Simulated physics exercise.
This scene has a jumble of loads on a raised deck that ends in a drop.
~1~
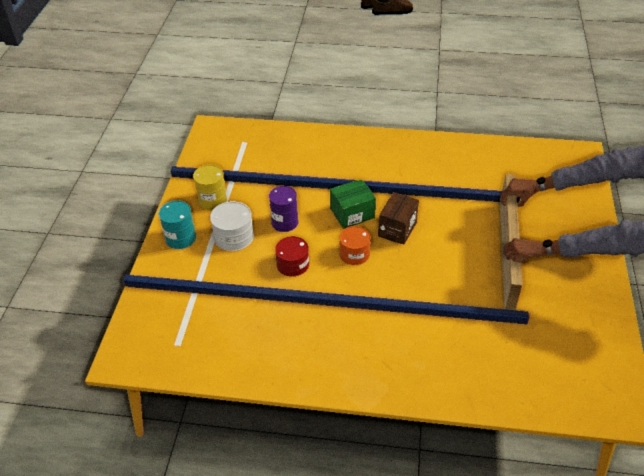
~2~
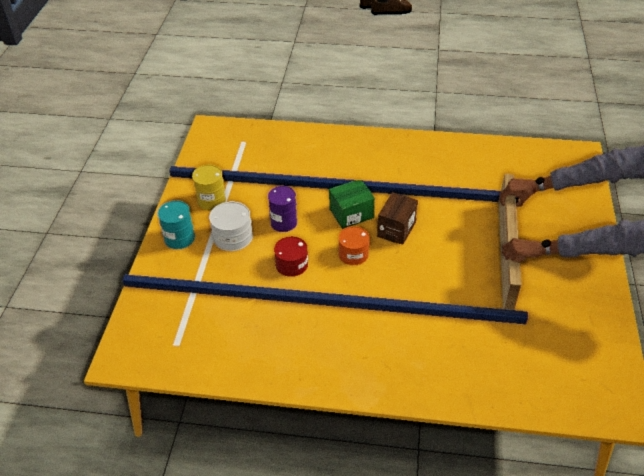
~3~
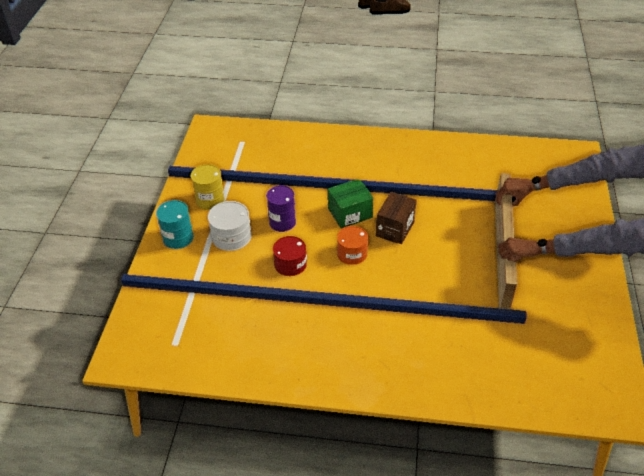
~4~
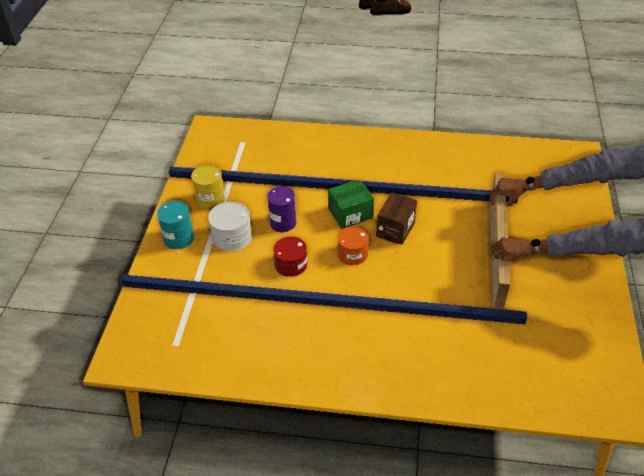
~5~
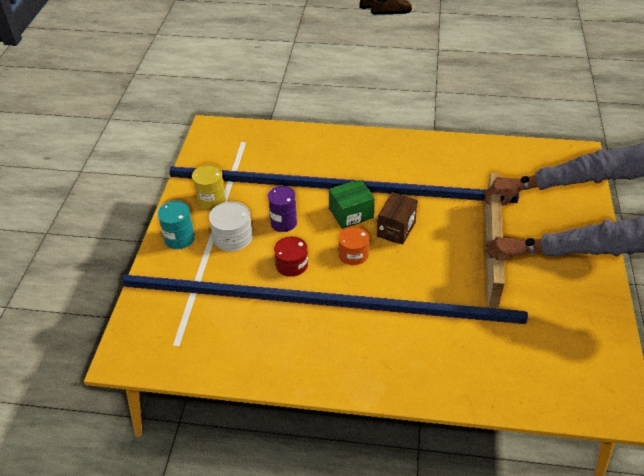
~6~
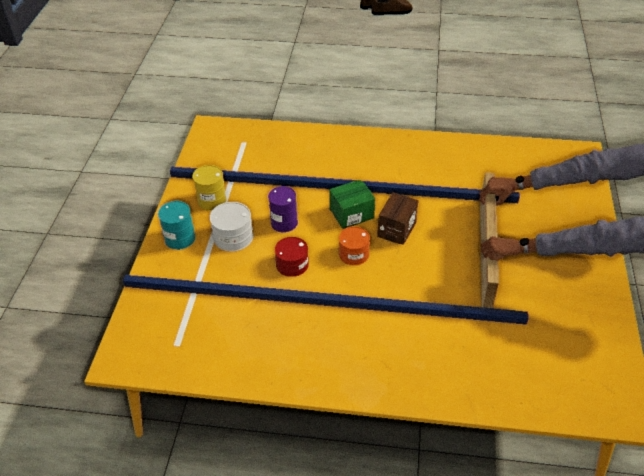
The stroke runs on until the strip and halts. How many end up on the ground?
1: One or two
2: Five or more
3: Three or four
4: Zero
Answer: 1.
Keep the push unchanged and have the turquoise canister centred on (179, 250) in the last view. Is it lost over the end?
It holds on.
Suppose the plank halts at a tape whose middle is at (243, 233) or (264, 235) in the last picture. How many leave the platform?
So it's 0 the first time and 0 the second time.
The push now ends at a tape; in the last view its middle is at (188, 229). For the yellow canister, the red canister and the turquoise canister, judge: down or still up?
Note: Yellow canister falls away / red canister stays up top / turquoise canister falls away.
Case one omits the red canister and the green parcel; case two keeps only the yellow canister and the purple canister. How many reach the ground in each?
Tally of falls: 1 for the first try, 1 for the second.
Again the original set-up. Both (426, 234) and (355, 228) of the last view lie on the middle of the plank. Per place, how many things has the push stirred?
First 0, then 3.
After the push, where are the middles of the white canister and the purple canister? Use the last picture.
Around (162, 226), then around (177, 201).
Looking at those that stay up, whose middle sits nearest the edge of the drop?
Answer: The white canister.
A little later, none off yet; turquoise canister at rest near (177, 225); yellow canister at rest near (210, 188); white canister at rest near (232, 226).
When it is over, the number that fall off is one or two; down, yellow canister and turquoise canister.
